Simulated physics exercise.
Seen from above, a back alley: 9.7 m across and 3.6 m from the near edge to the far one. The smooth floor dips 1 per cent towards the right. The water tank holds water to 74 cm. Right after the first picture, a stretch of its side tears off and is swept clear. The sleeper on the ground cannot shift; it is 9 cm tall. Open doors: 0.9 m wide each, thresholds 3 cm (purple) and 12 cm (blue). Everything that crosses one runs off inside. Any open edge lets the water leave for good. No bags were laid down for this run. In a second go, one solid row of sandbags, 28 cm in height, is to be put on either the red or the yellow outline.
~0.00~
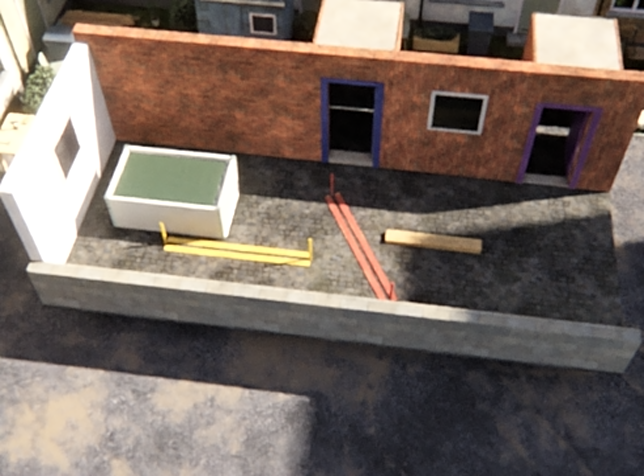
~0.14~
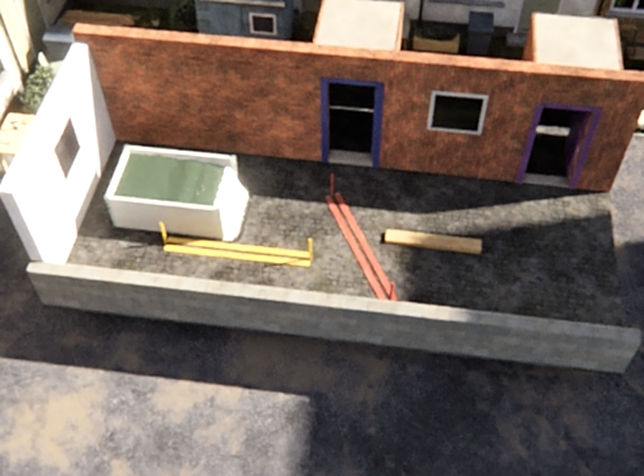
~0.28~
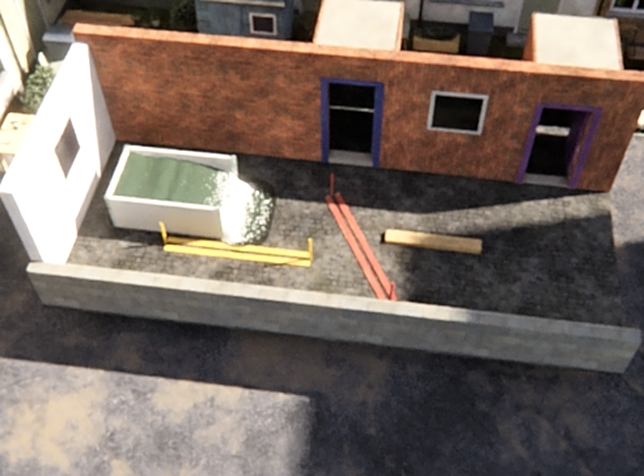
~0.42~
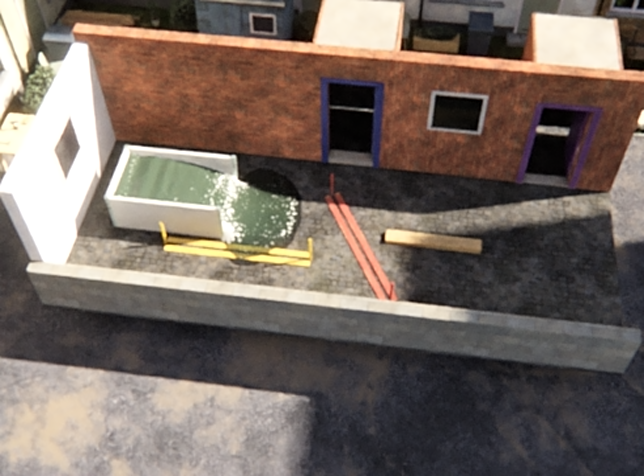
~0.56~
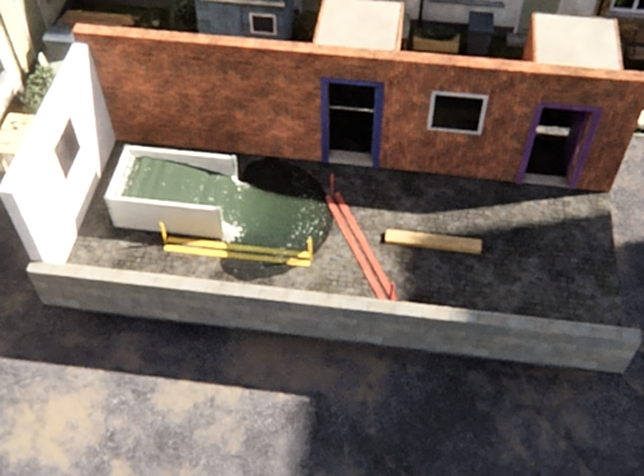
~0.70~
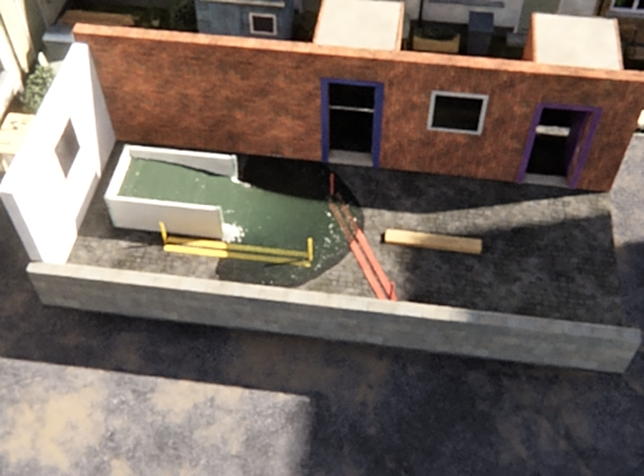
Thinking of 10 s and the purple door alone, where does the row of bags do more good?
On the red mark.
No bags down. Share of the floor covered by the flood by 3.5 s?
Wet share: Near 75 %.
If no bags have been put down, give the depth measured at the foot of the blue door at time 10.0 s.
About 1.5 cm deep.
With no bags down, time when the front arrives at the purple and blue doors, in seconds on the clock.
Purple: 2.2 s; blue: 0.9 s.
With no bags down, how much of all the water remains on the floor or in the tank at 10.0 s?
I'd put it at around 26 per cent.
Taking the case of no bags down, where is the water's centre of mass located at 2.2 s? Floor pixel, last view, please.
The water's centre sits near (326, 225).
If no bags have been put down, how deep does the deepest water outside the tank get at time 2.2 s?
About 18 centimetres.
After 1.4 s water covers 45 % of the floor and is deepest (28 cm) near (240, 210) in the run without bags; in at the purple door, 0 L with no bags, 0 L with the row on red, 0 L on yellow.
After 2.2 s water covers 65 % of the floor and is deepest (18 cm) near (238, 217) in the run without bags; in at the purple door, 0 L with no bags, 0 L with the row on red, 0 L on yellow.
After 3.5 s water covers 75 % of the floor and is deepest (10 cm) near (236, 224) in the run without bags; in at the purple door, 5 L with no bags, 0 L with the row on red, 16 L on yellow.
After 6.0 s water covers 70 % of the floor and is deepest (4 cm) near (404, 283) in the run without bags; in at the purple door, 8 L with no bags, 0 L with the row on red, 34 L on yellow.
After 10.0 s water covers 55 % of the floor and is deepest (2 cm) near (621, 317) in the run without bags; in at the purple door, 9 L with no bags, 0 L with the row on red, 35 L on yellow.
